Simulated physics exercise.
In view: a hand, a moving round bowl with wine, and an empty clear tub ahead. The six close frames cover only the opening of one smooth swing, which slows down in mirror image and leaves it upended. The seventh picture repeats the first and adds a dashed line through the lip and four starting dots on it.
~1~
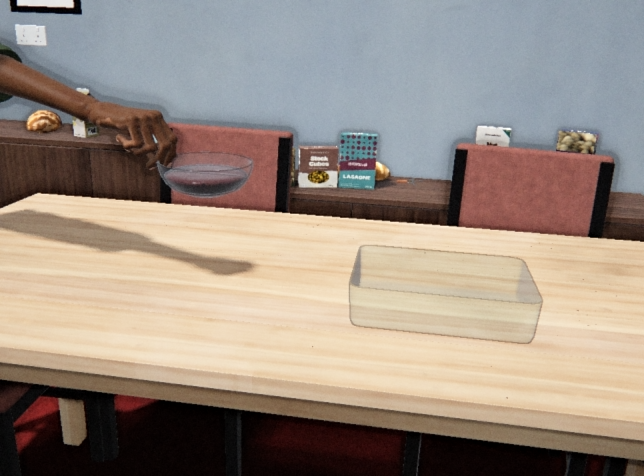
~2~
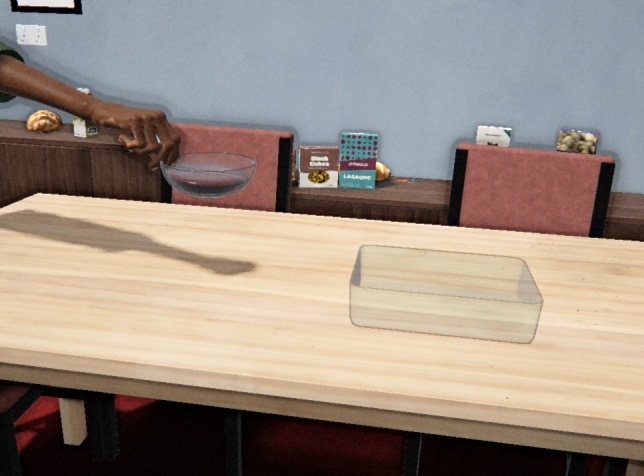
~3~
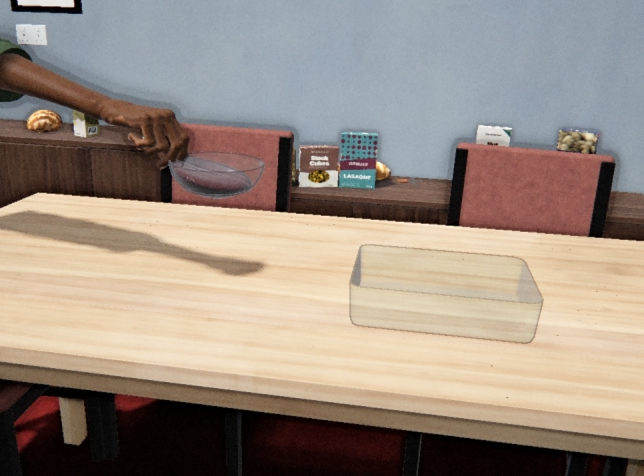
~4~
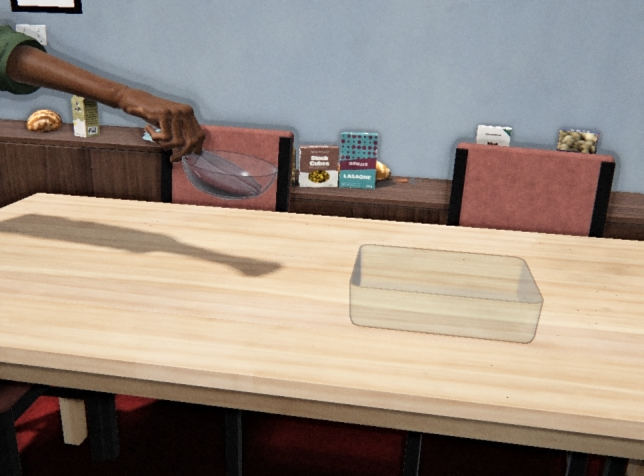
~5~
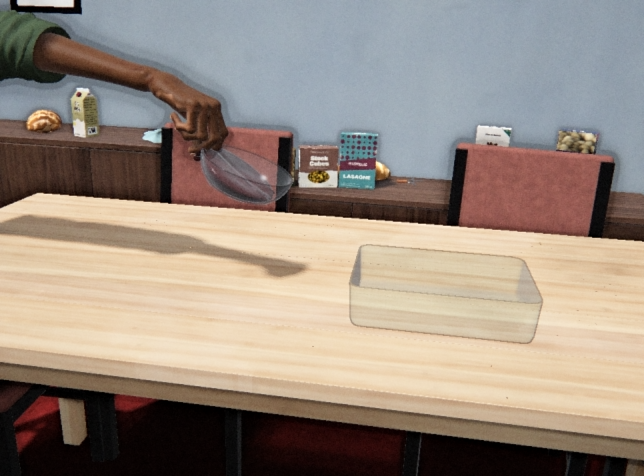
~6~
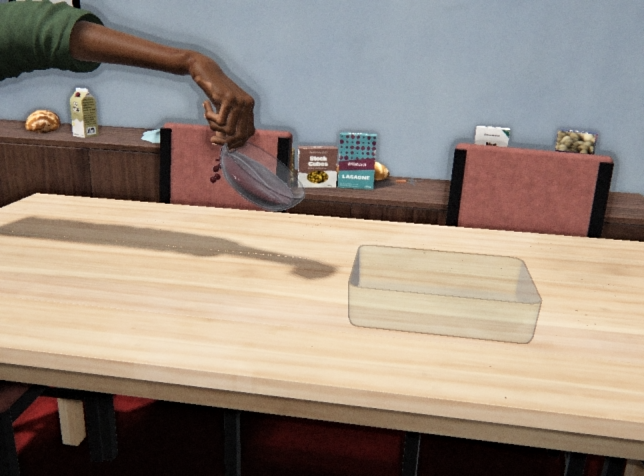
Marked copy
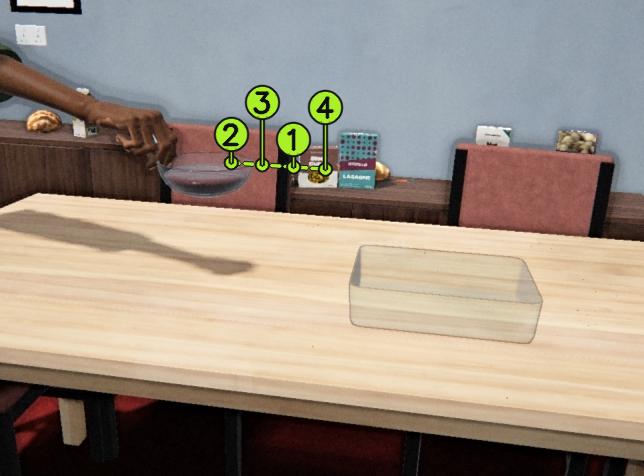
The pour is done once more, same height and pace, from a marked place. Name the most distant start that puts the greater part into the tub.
The answer is place 2.
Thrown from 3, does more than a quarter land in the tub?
Yes, clearly.
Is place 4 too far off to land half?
No.
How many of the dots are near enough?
All of them.
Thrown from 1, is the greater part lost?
No, not at all.
On the marked copy, 1 at (293, 167); 2 at (231, 162); 3 at (262, 164); 4 at (325, 169).
For place 1, about 72 % lands in the tub, 4 % falls short and 25 % goes beside or beyond.
For place 2, about 70 % lands in the tub, 18 % falls short and 12 % goes beside or beyond.
For place 3, about 81 % lands in the tub, 5 % falls short and 15 % goes beside or beyond.
For place 4, about 72 % lands in the tub, 9 % falls short and 20 % goes beside or beyond.
